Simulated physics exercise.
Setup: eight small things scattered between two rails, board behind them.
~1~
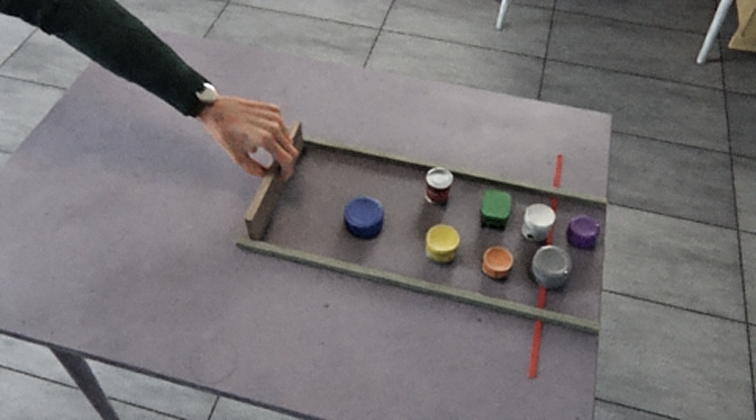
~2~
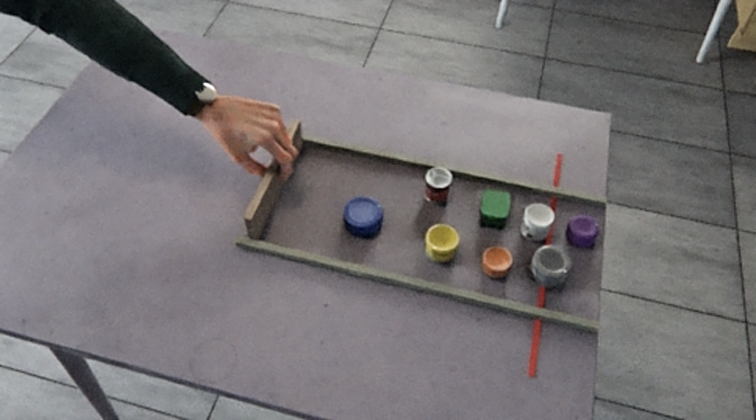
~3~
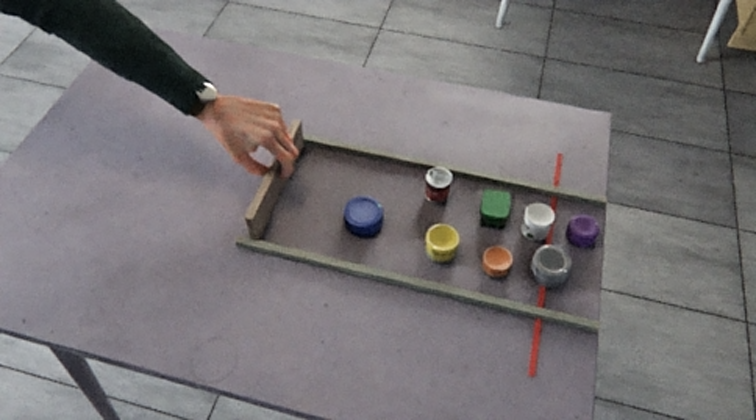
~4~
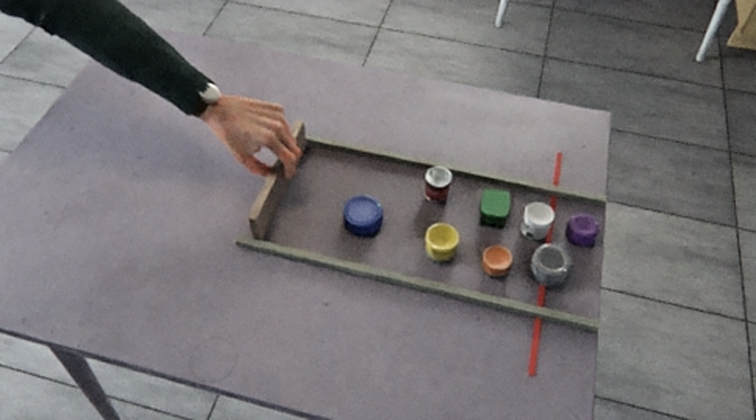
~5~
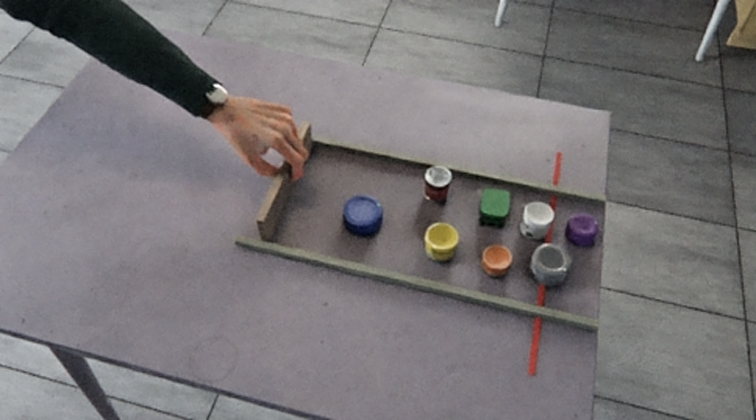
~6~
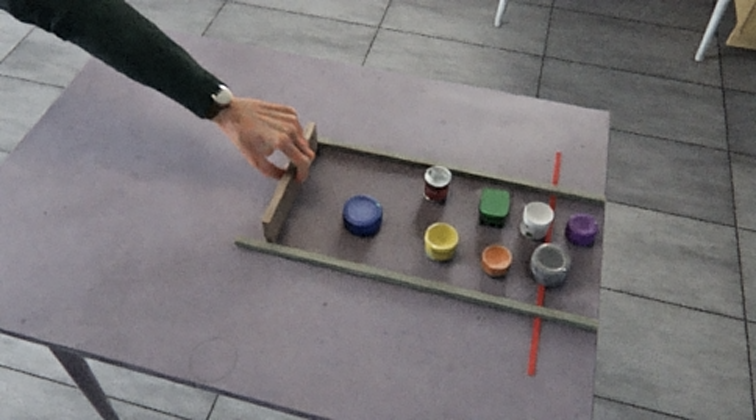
To begin with, a hand holds a wooden board at the left end of two rails on a table, with eight small colourful containers scattered between them and a red strip near the right. The hand then slides the board slightly rightward, while the containers stay practically still, the blue one nearest it.
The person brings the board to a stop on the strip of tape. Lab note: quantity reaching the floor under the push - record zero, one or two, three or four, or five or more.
From what I see, the table loses one or two of them.
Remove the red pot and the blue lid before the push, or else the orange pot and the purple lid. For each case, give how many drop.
The counts: 1 and 0.
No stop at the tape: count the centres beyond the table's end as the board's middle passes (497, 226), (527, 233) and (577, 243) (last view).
Respectively, 0, 0 and 4.
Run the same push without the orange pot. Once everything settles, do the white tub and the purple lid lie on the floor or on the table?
Looking at the two, the white tub stays up top and the purple lid ends up below.
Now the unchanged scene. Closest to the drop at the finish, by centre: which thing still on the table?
Grey lid.
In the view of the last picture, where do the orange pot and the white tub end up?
The orange pot finishes at (591, 305); the white tub finishes at (599, 249).
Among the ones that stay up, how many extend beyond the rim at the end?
The count is 3.
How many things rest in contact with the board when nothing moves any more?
The figure is 3.
Early on, none off yet; purple lid at rest near (581, 230); grey lid at rest near (549, 266); white tub at rest near (536, 221).
Finally, the number that fall off is one or two; lost, purple lid.
